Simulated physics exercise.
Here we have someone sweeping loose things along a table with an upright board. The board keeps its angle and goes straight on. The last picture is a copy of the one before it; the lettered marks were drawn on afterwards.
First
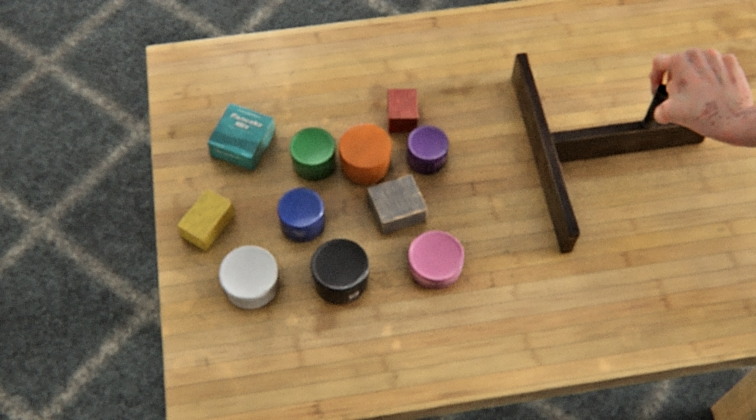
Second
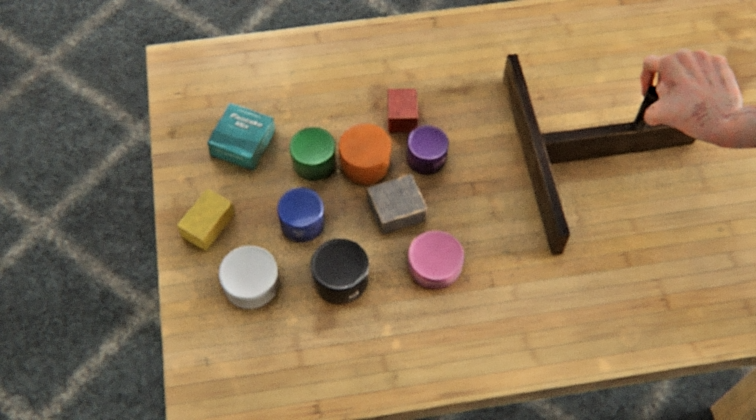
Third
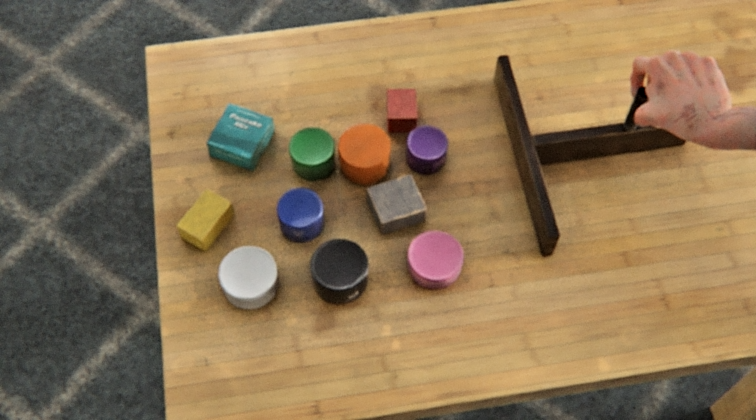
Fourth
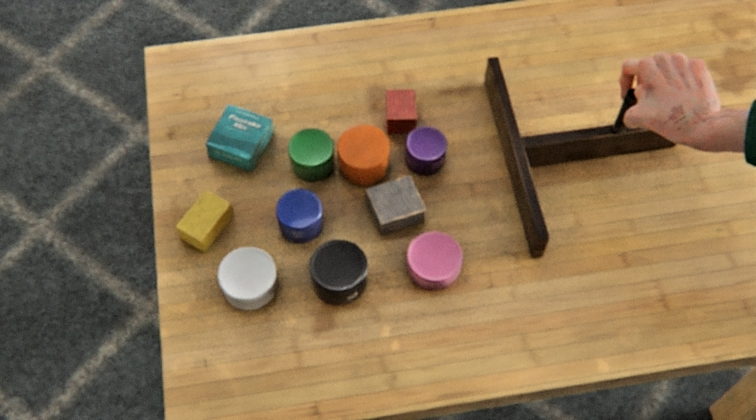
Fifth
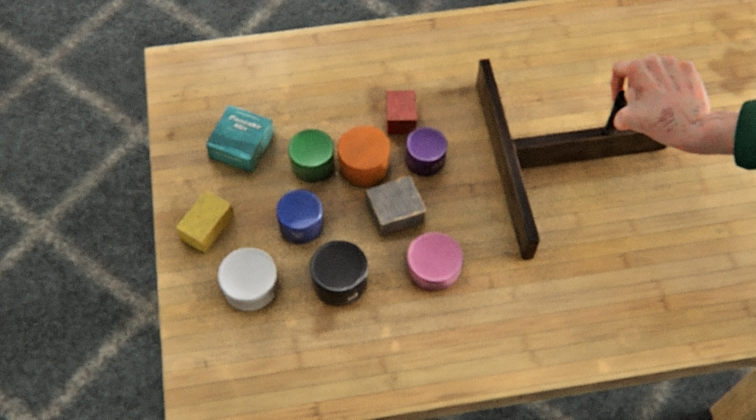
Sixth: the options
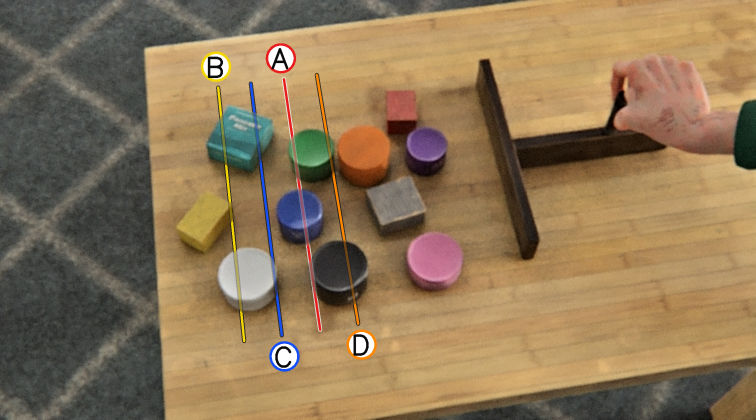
In the video, a hand grips the handle of a dark T-shaped board and slides it slowly a short way left across a wooden table, while the coloured tubs, jars and blocks on the left stay in place, untouched.
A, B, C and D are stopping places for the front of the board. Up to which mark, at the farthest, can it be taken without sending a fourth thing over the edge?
No farther than B.
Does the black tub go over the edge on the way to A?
No.
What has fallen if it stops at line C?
The white tub goes over.
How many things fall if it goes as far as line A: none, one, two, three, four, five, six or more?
In all, none.
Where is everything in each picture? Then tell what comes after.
Black tub (340, 272); blue tub (302, 215); green tub (313, 154), in the first picture.
Board (538, 139); turquoise packet (241, 137), in the second picture.
Board (527, 141); purple jar (427, 150), in the third picture.
Board (517, 143); pink jar (434, 261), in the fourth picture.
Board (508, 145); red block (401, 112); grey block (396, 206); black tub (339, 273), in the fifth picture.
On the marked copy, A at (301, 195); B at (230, 205); C at (265, 200); D at (336, 190).
Following B. Soon after the start, board (410, 158); pink jar (395, 268); green tub (286, 156).
Later, board (309, 172); white tub (183, 280); yellow block (194, 229).
In the end, board (230, 183); yellow block over the edge; white tub over the edge; two fallen.
As for the rest, A is within the limit but short; C is within the limit but short; D is within the limit but short.
